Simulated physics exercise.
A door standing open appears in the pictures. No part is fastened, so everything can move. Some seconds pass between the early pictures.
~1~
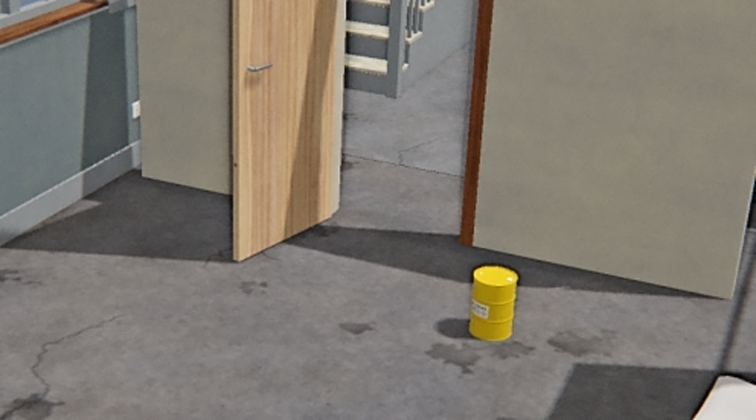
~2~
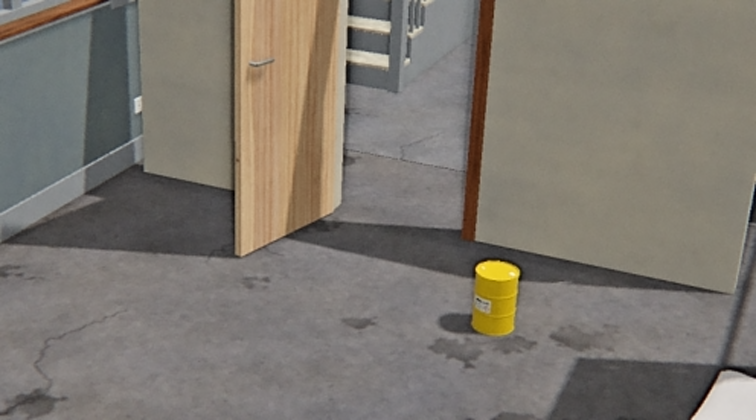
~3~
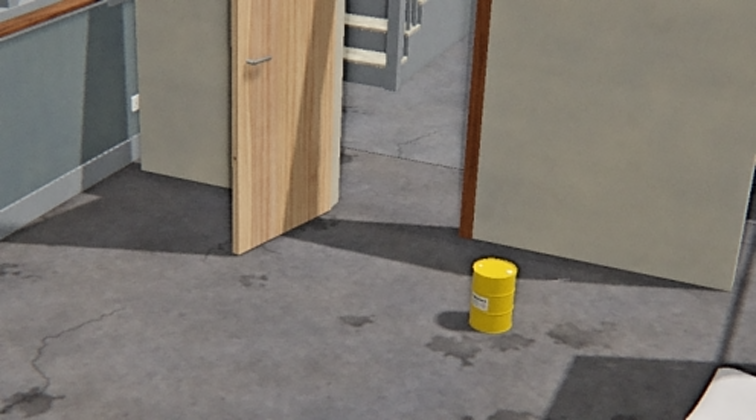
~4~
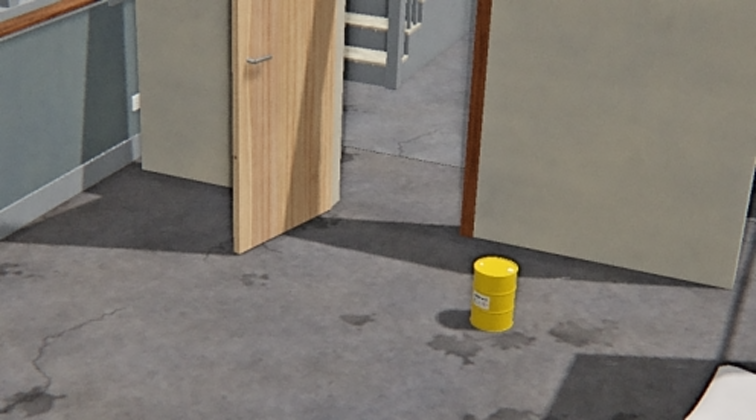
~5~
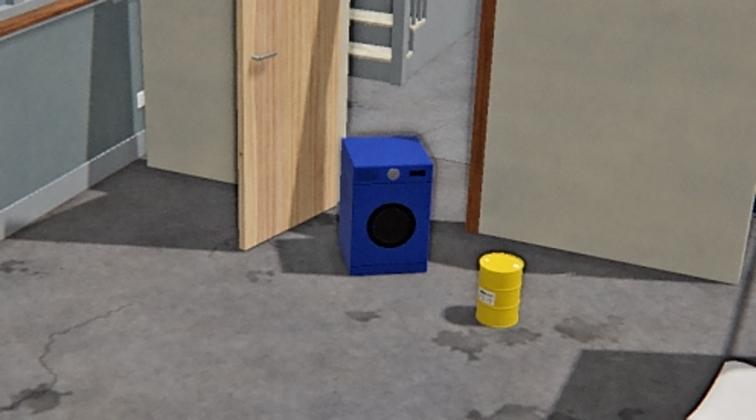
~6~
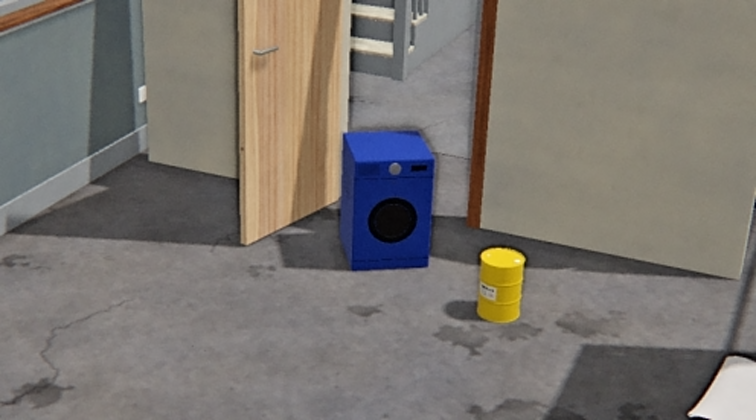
At the start, a wooden door stands wide open beside a yellow canister on a grey concrete floor, and nothing moves apart from a slight shift of the view. Then a blue front-loading appliance abruptly appears in the doorway, left of the canister, and stays still, as do the door and canister.
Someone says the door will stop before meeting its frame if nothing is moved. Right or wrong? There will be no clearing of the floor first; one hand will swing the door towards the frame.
Right.
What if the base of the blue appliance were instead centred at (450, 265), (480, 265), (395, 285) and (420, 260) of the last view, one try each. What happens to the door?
It gets caught first, ends up closed second, ends up closed third and gets caught fourth.
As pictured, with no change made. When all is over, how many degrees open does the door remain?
Roughly 65 degrees open.
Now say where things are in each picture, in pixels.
In the first picture, door wide open and still; yellow canister (493, 303).
In the second picture, door wide open and still; yellow canister (495, 298).
In the third picture, door wide open and still; yellow canister (493, 296).
In the fourth picture, door wide open and still; yellow canister (494, 294).
In the fifth picture, door wide open and still; yellow canister (499, 290).
In the sixth picture, door wide open and still; blue appliance (385, 200); yellow canister (500, 285).
Then, 0.60 s after the last picture, door 94° open.
Then, 1.00 s after the last picture, door 79° open.
Then, 1.30 s after the last picture, door 67° open.
At rest, door 64° open; both in place. Seen from the same camera at the end, blue appliance near (388, 200).
